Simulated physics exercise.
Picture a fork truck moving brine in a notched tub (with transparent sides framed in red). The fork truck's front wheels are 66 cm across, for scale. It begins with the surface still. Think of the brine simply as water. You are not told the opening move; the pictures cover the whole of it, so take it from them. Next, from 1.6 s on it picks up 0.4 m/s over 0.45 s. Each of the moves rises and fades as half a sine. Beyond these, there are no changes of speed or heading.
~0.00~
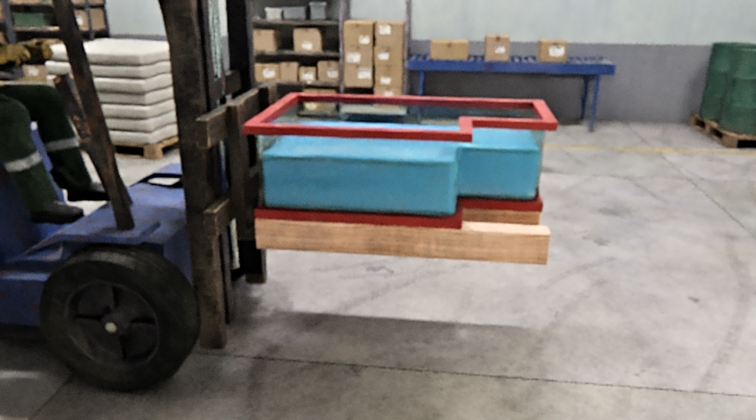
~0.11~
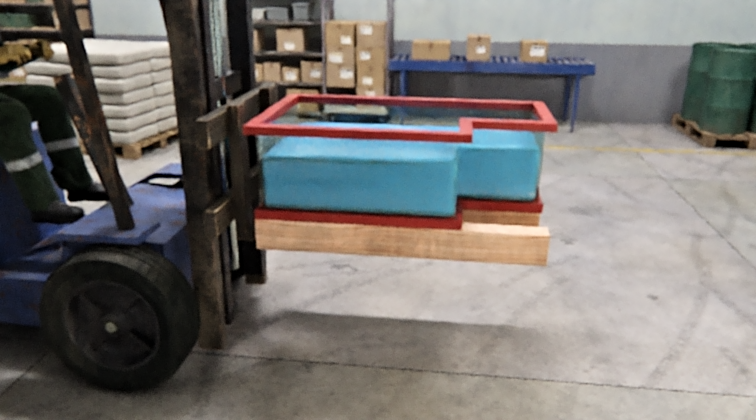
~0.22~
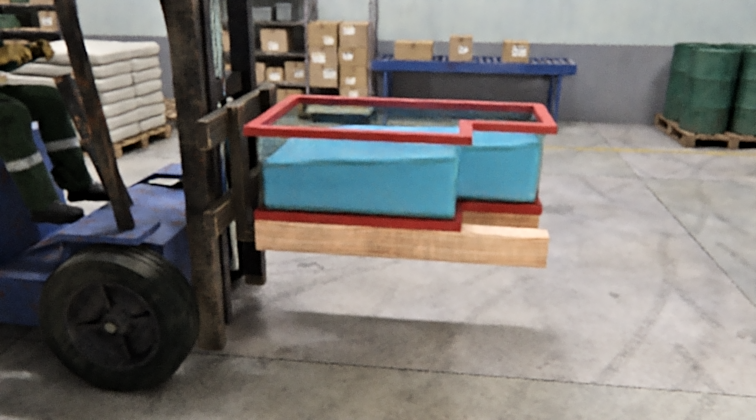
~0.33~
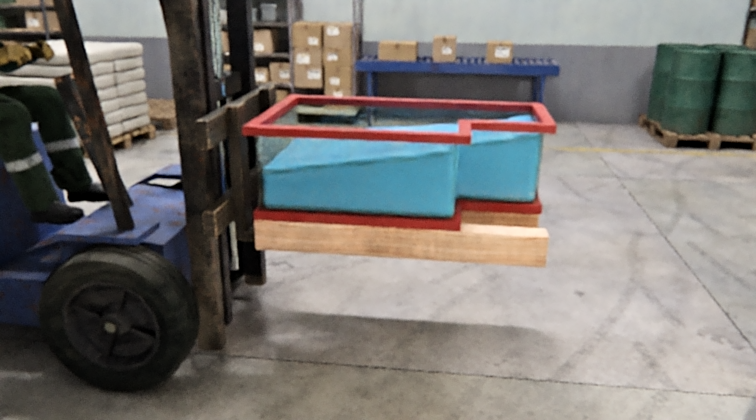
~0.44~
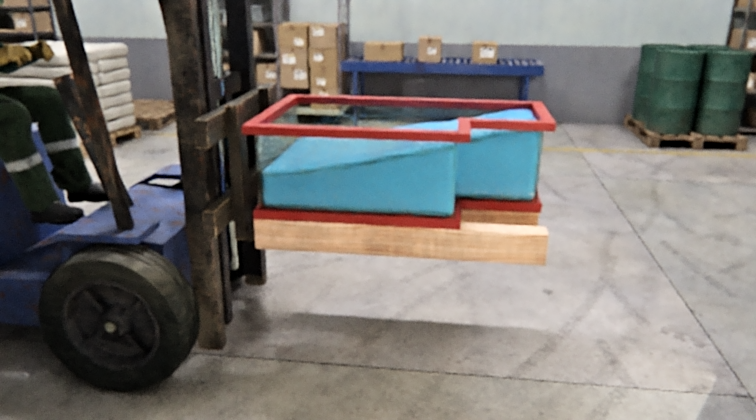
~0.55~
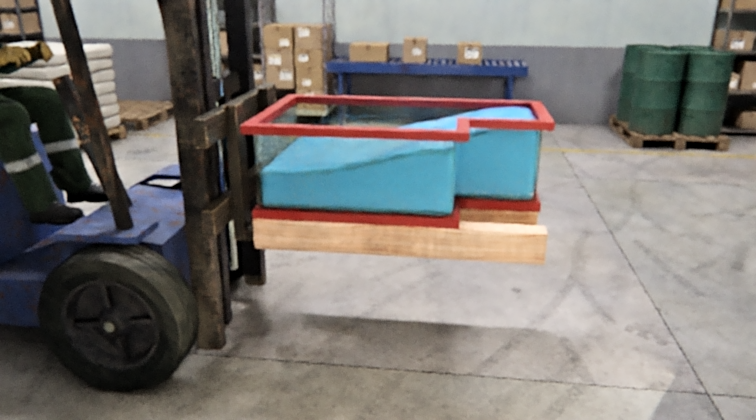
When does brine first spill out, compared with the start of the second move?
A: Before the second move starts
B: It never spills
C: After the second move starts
The answer is B.
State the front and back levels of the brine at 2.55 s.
Front: 20 cm; back: 22 cm.
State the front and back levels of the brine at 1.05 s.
The front stands at 24 cm and the back at 28 cm.
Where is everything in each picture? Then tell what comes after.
In the first picture, level at the front (521, 143); level at the back (283, 148); still flat; the front is on the right, levels are read along the near wall; a wheel hub at (107, 331).
In the second picture, level at the front (521, 144); level at the back (283, 149); still flat.
In the third picture, level at the front (522, 137); level at the back (284, 159); rising 5° towards the front.
In the fourth picture, level at the front (522, 129); level at the back (283, 162); rising 7° towards the front.
In the fifth picture, level at the front (522, 123); level at the back (283, 166); rising 9° towards the front.
In the sixth picture, level at the front (521, 119); level at the back (282, 166); rising 10° towards the front; a wheel hub at (105, 331).
Then, 1.05 s in, front 23 cm, middle 23 cm, back 27 cm above the floor; no loss so far.
Then, 1.75 s in, front 17 cm, middle 26 cm, back 23 cm above the floor; no loss so far.
Then, 2.55 s in, front 21 cm, middle 28 cm, back 22 cm above the floor; no loss so far.
Then, 5.04 s in, there is no loss.
